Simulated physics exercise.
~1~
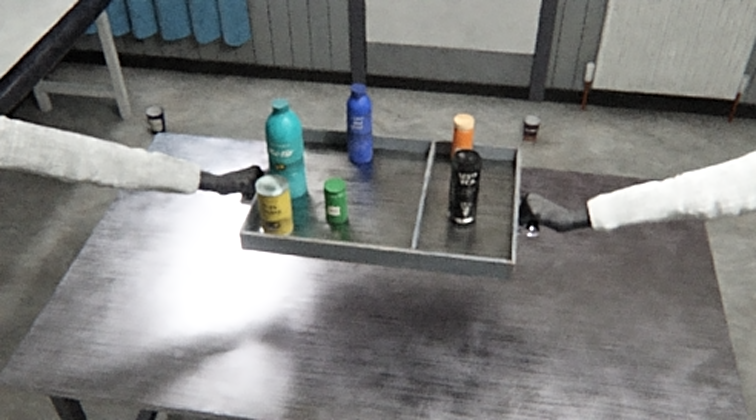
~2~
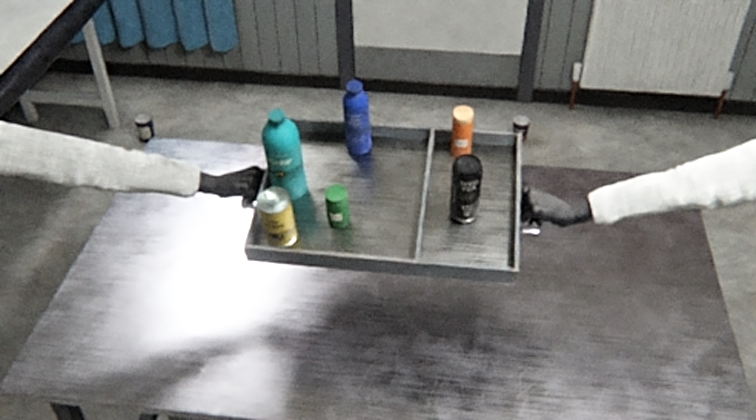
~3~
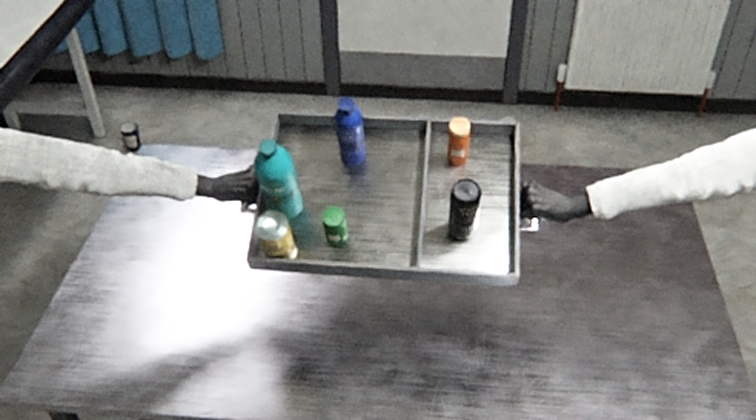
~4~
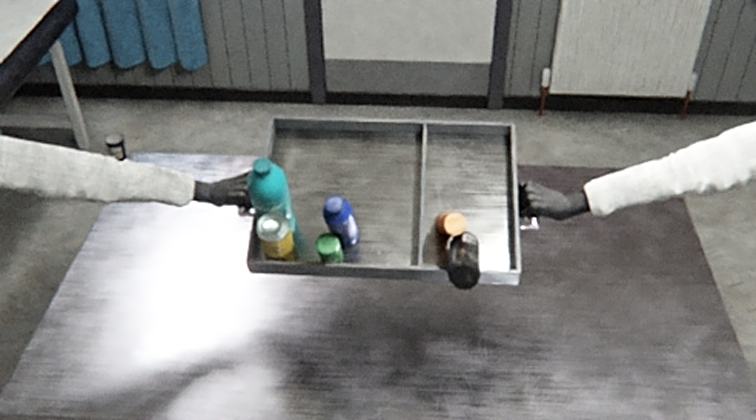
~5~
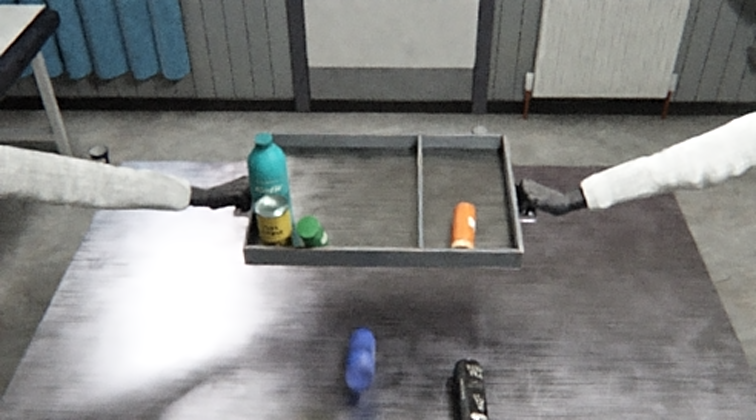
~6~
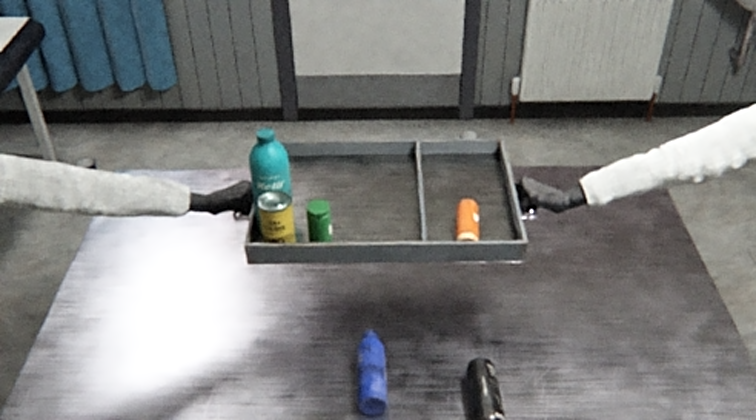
In a grey-walled room with a radiator and blue cloth behind, seen from above and in front, two black-gloved hands hold a divided grey tray over a dark table. A turquoise bottle, yellow tin, green shaker and blue bottle stand left of the divider, with an orange shaker and black can on the right. The tray tips towards the viewer, and the items lean and slide to the near edge. The black can topples over the rim, then the blue bottle follows, and the tray levels. Both lie on the table, the orange shaker lies inside, and the others stand upright.
